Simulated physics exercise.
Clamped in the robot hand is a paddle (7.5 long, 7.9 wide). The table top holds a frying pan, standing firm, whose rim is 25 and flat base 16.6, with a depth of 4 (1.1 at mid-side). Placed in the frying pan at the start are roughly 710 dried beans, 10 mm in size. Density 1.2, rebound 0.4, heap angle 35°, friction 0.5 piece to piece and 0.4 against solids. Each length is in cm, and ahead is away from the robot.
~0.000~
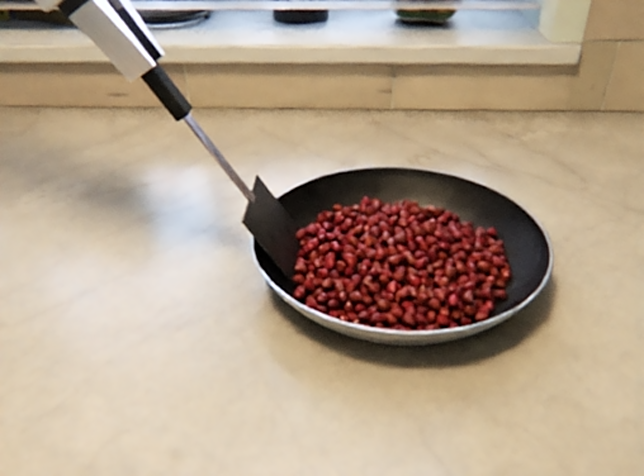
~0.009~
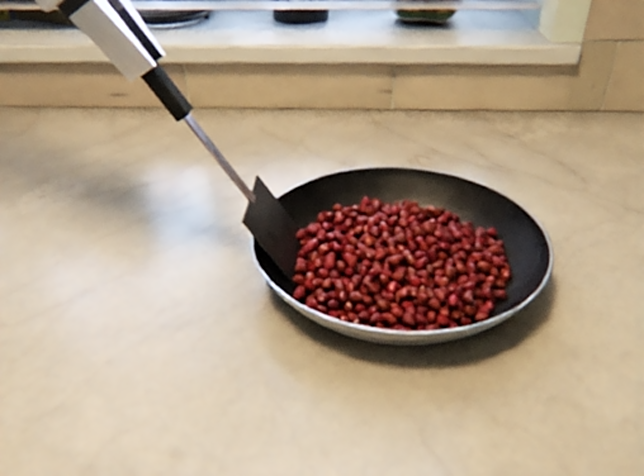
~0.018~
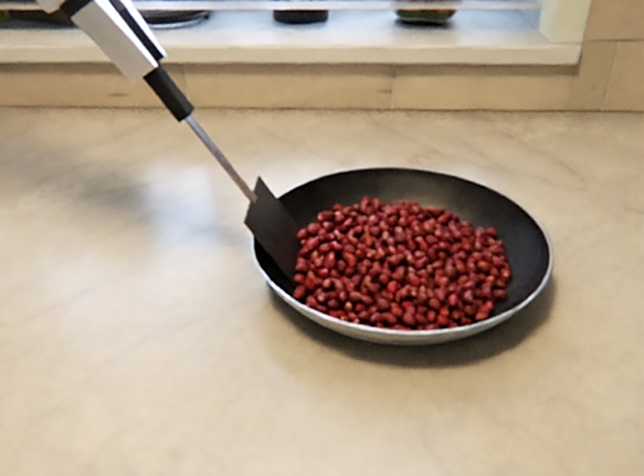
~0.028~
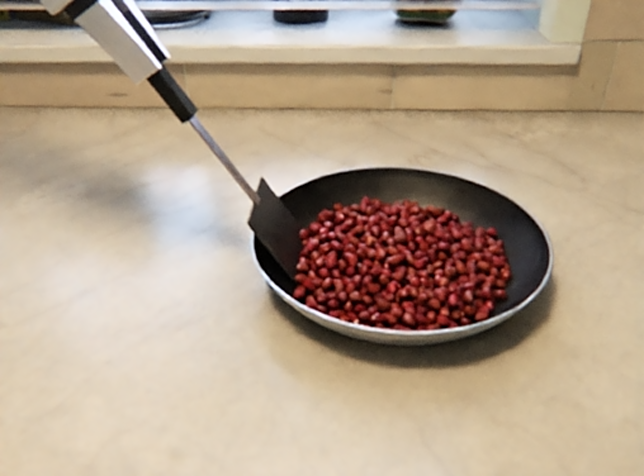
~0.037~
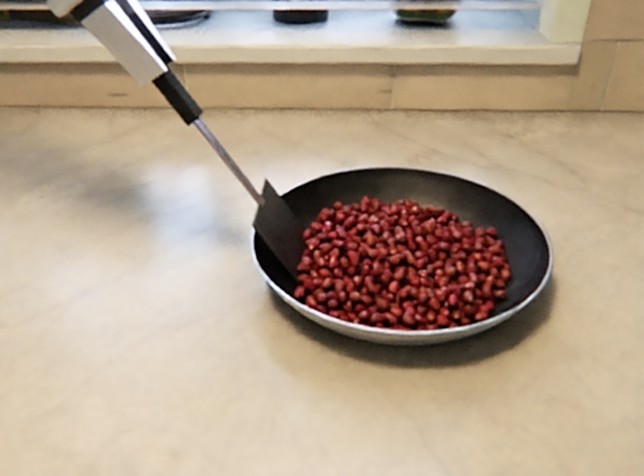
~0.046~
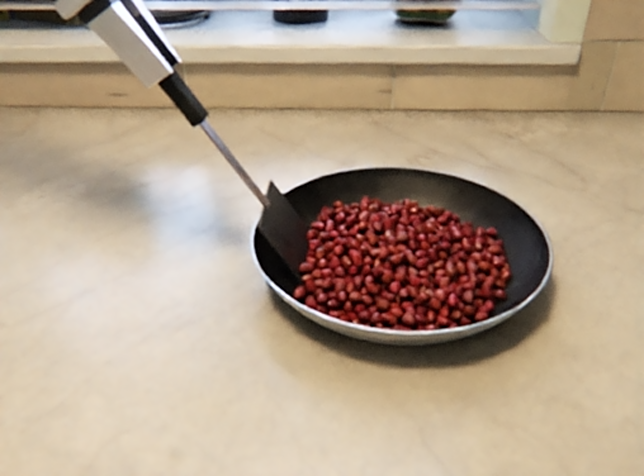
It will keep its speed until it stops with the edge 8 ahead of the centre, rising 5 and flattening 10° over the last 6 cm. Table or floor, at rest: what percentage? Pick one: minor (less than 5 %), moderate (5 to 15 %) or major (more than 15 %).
Moderate.
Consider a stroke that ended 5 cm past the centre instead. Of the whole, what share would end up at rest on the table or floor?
Near 0 per cent.
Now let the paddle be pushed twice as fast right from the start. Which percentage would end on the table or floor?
It would be near 20 per cent.
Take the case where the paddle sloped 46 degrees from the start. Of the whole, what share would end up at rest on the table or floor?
Then roughly 10 percent.
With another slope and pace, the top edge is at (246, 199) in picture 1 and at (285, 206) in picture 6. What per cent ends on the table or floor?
Roughly 30 %.
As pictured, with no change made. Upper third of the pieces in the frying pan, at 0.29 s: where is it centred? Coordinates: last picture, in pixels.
I'd put it somewhere near (491, 238).
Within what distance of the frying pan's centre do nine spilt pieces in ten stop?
About 20 cm.
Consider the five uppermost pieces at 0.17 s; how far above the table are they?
Estimated height above table: Approx. 4 cm.
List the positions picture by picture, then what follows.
The first picture shows paddle top edge at (250, 197), sloping 58°; upper third of the load around (395, 249), from x 300 to 505, top at y 205; 708 in the frying pan.
The second picture shows paddle top edge at (250, 197), sloping 58°; upper third of the load around (395, 249), from x 300 to 505, top at y 205.
The third picture shows paddle top edge at (252, 197), sloping 58°; upper third of the load around (394, 248), from x 300 to 505, top at y 205.
The fourth picture shows paddle top edge at (255, 198), sloping 58°; upper third of the load around (392, 248), from x 300 to 505, top at y 205.
The fifth picture shows paddle top edge at (259, 200), sloping 58°; upper third of the load around (392, 248), from x 300 to 505, top at y 205.
The sixth picture shows paddle top edge at (264, 202), sloping 58°; upper third of the load around (391, 247), from x 300 to 505, top at y 200; 708 in the frying pan.
After 0.17 s, sloping 58°, highest piece 4 above the table; 708 in the frying pan.
After 0.29 s, sloping 54°, highest piece 6 above the table; 701 in the frying pan, 7 on the blade or in flight.
After 0.56 s, sloping 48°, highest piece 5 above the table; 652 in the frying pan, 53 on the table or floor, 3 on the blade or in flight.
After 1.61 s, sloping 48°, highest piece 5 above the table; 649 in the frying pan, 59 on the table or floor.
At rest, 649 in the frying pan, 59 on the table or floor. That is 8 % on the table or floor.
